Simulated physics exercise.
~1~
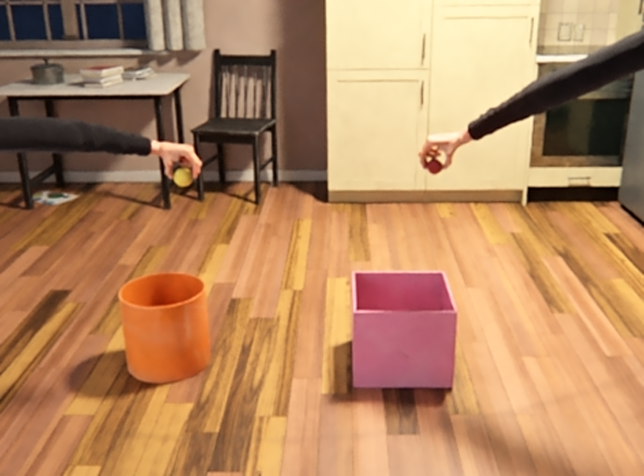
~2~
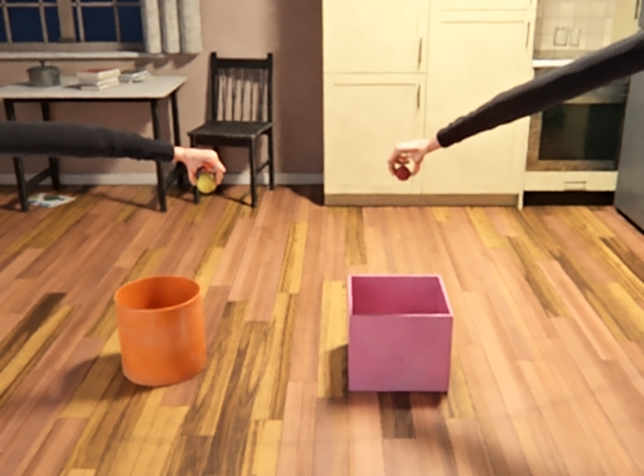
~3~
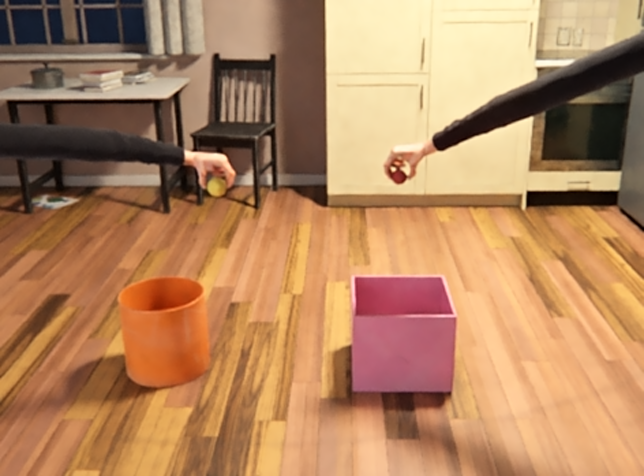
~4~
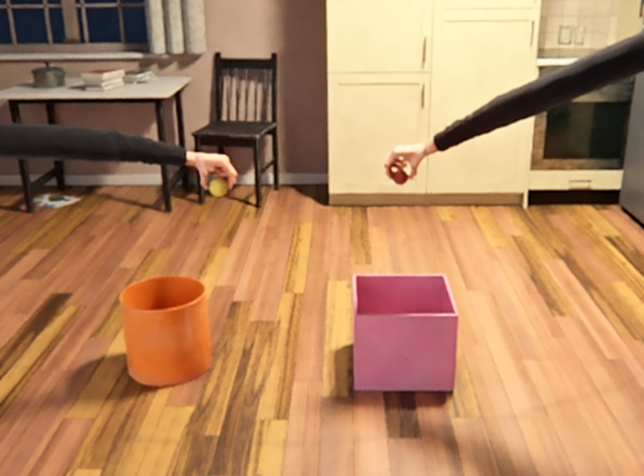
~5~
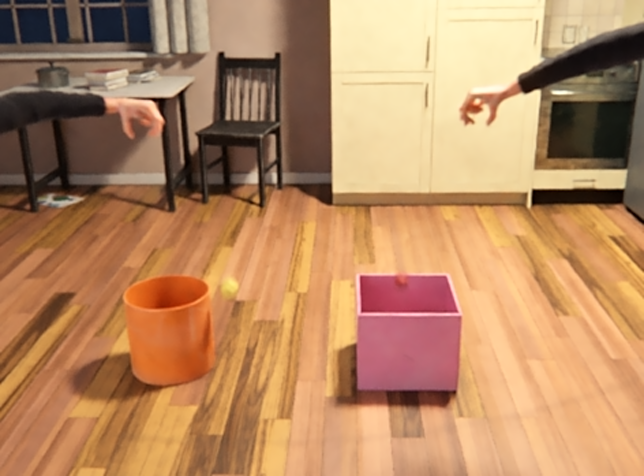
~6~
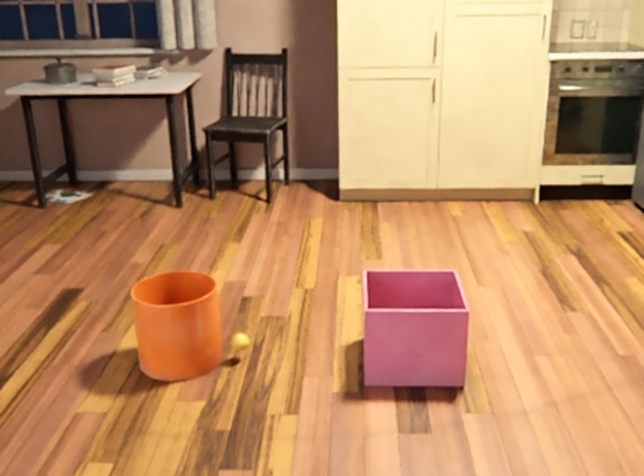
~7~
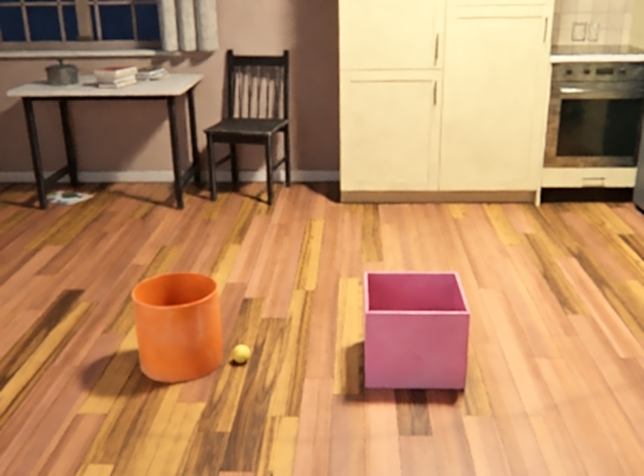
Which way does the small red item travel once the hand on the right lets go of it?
It moves down, dropping from the hand into the pink crate.
